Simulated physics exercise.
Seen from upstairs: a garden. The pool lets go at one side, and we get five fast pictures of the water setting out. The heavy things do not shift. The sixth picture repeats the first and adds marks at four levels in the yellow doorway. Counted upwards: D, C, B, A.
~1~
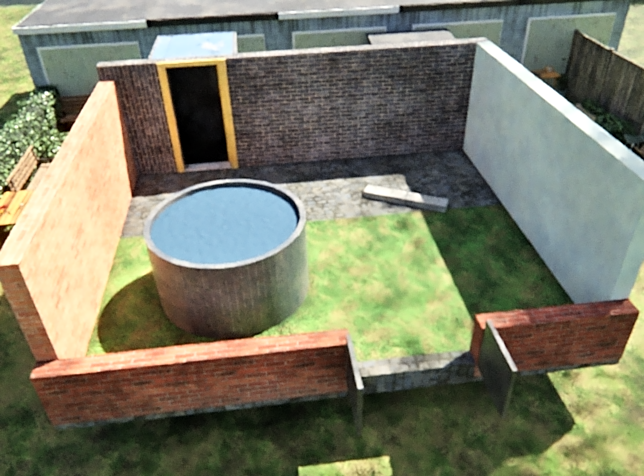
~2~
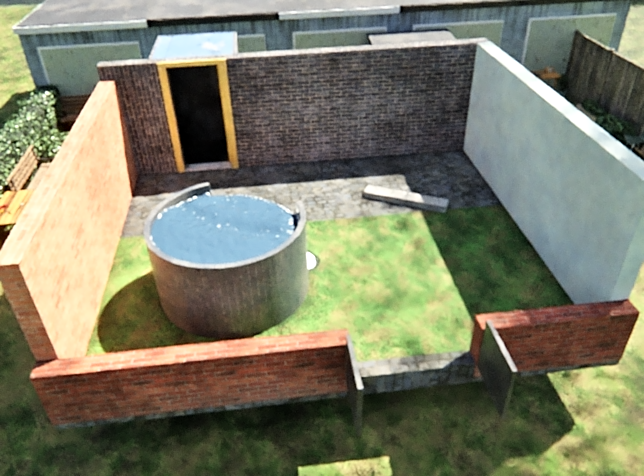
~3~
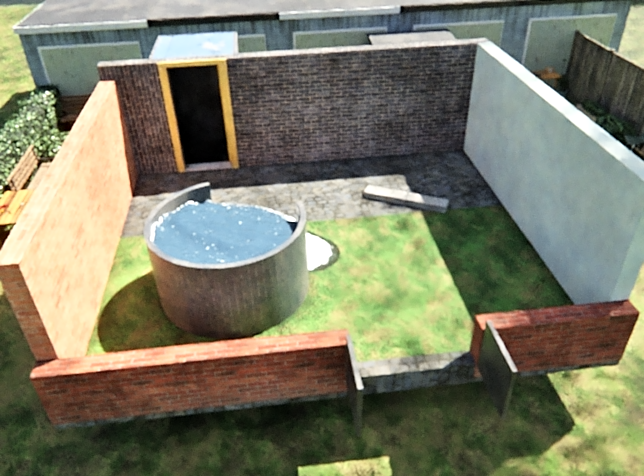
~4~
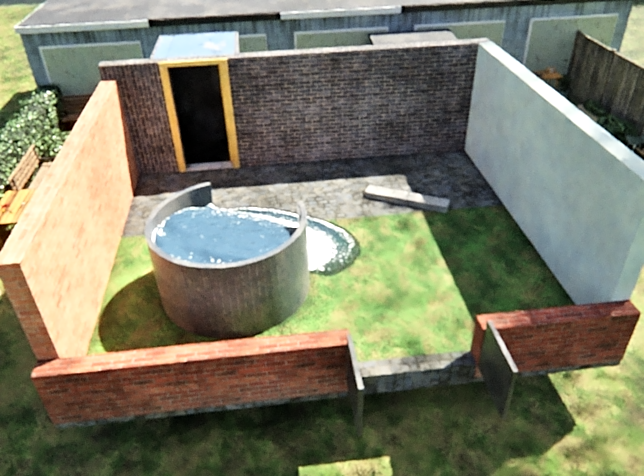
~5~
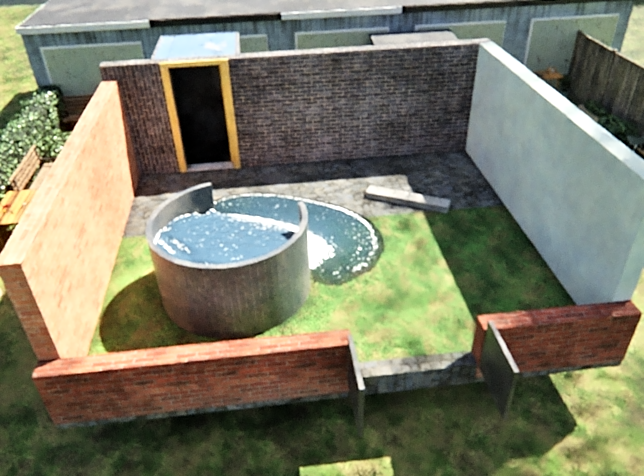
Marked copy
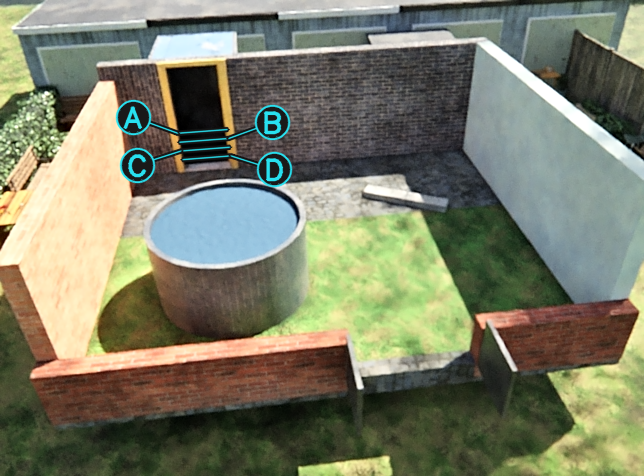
In the video, seen from above, a round pool stands in a walled yard with a yellow doorway; a gap opens at its back rim, and water pours out, spreading across the ground behind and right of it.
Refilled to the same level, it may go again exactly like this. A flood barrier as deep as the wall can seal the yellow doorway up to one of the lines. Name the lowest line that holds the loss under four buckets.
Take D.
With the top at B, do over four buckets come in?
No, that is safe.
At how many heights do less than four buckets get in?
All of the four.
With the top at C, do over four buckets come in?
No, that is safe.
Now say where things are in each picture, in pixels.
The first picture shows water in the pool at rest, its middle at (226, 224); foot of the yellow doorway at (208, 170); open gate at (413, 318).
In the second picture, 2 % of the ground under water, visible out to (314, 262).
In the third picture, 5 % of the ground under water, visible out to (332, 248).
In the fourth picture, 9 % of the ground under water, visible out to (347, 255).
In the fifth picture, 16 % of the ground under water, visible out to (379, 242).
In cyan, A at (202, 131); B at (204, 140); C at (205, 149); D at (206, 157); from the bottom up D, C, B, A.
If A is chosen, nothing gets over.
If B is chosen, nothing gets over.
If C is chosen, nothing gets over.
If D is chosen, a bucket or two gets in.
